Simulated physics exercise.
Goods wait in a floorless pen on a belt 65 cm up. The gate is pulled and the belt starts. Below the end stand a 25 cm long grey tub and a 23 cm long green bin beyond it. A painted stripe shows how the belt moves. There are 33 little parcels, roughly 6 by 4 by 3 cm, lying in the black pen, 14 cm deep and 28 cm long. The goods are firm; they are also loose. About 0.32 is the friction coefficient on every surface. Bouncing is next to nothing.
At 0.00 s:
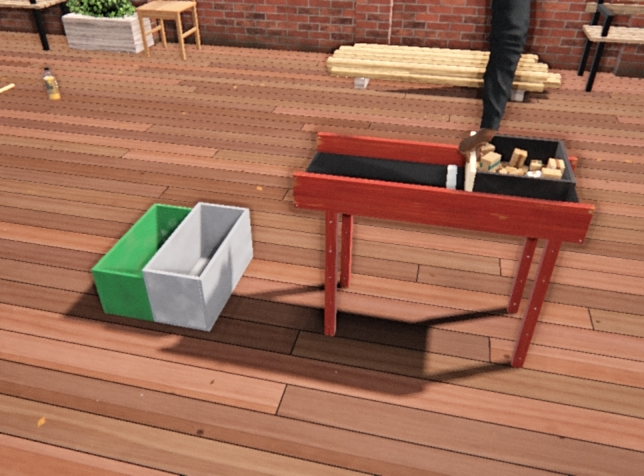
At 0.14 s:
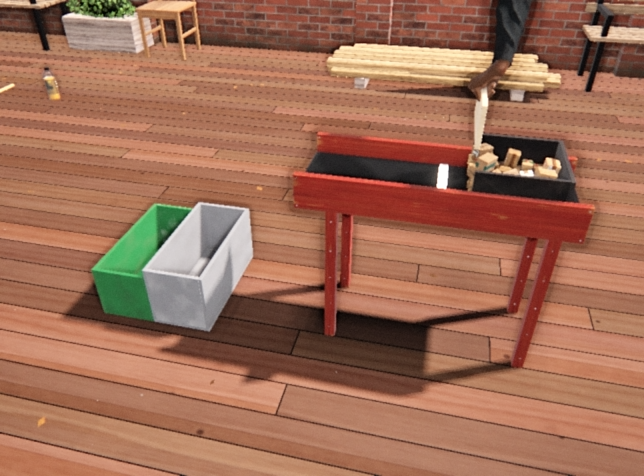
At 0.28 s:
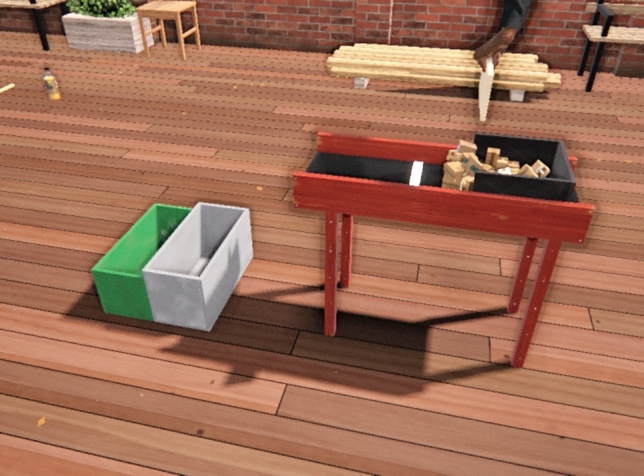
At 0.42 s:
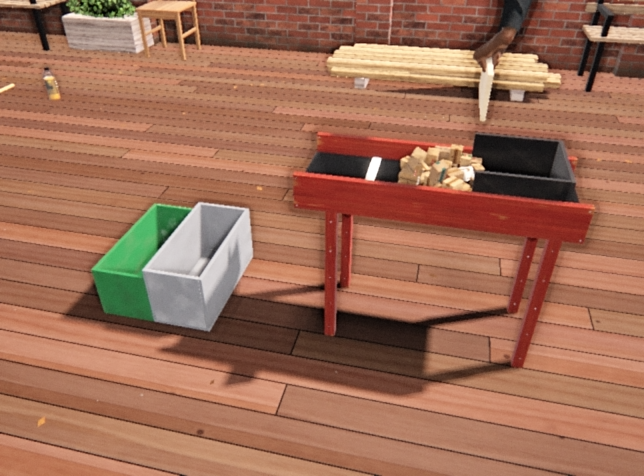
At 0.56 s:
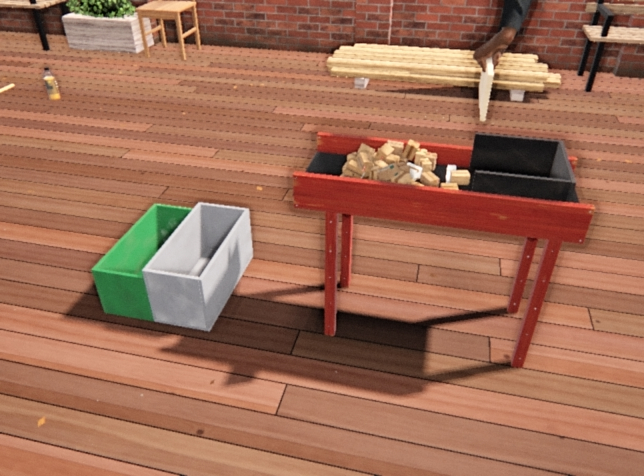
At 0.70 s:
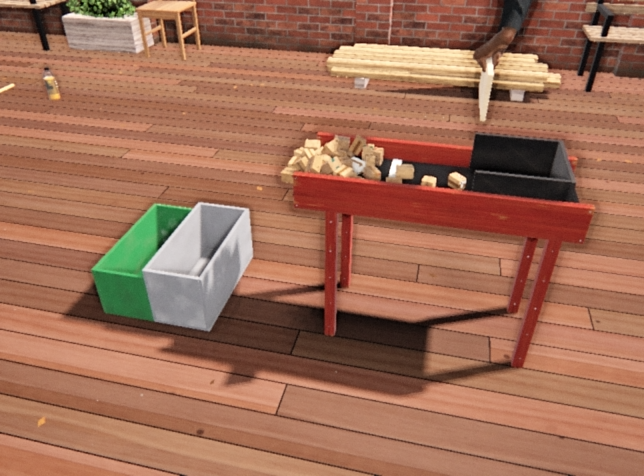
On a wooden deck by a brick wall, a hand lifts a gate from a black pen of small tan blocks on a red-sided belt. The belt carries the loose blocks left out of the pen, spreading them behind a white stripe, until they bunch at the left end above grey and green bins.
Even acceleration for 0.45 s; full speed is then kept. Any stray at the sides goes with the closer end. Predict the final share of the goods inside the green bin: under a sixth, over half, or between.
Count on less than one sixth of the load there.
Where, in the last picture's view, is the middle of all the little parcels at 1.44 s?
About (195, 281).
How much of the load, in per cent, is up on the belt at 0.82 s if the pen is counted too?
Near 35 in a hundred.
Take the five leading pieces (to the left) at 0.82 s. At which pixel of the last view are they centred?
The leading five average out near (259, 177).
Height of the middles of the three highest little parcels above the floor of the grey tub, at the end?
Some 10 centimetres up.
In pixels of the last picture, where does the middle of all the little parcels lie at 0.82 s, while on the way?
(291, 162).
After 0.82 s, 11 on the belt and 22 in the air.
After 0.97 s, 4 in the grey tub, 2 on the belt and 27 in the air.
After 1.17 s, 28 in the grey tub, 1 on the ground short of the grey tub and 4 in the air.
When it is over (at 1.44 s), 32 in the grey tub and 1 on the ground short of the grey tub. Asked share, 0 of 33, 0 per cent.
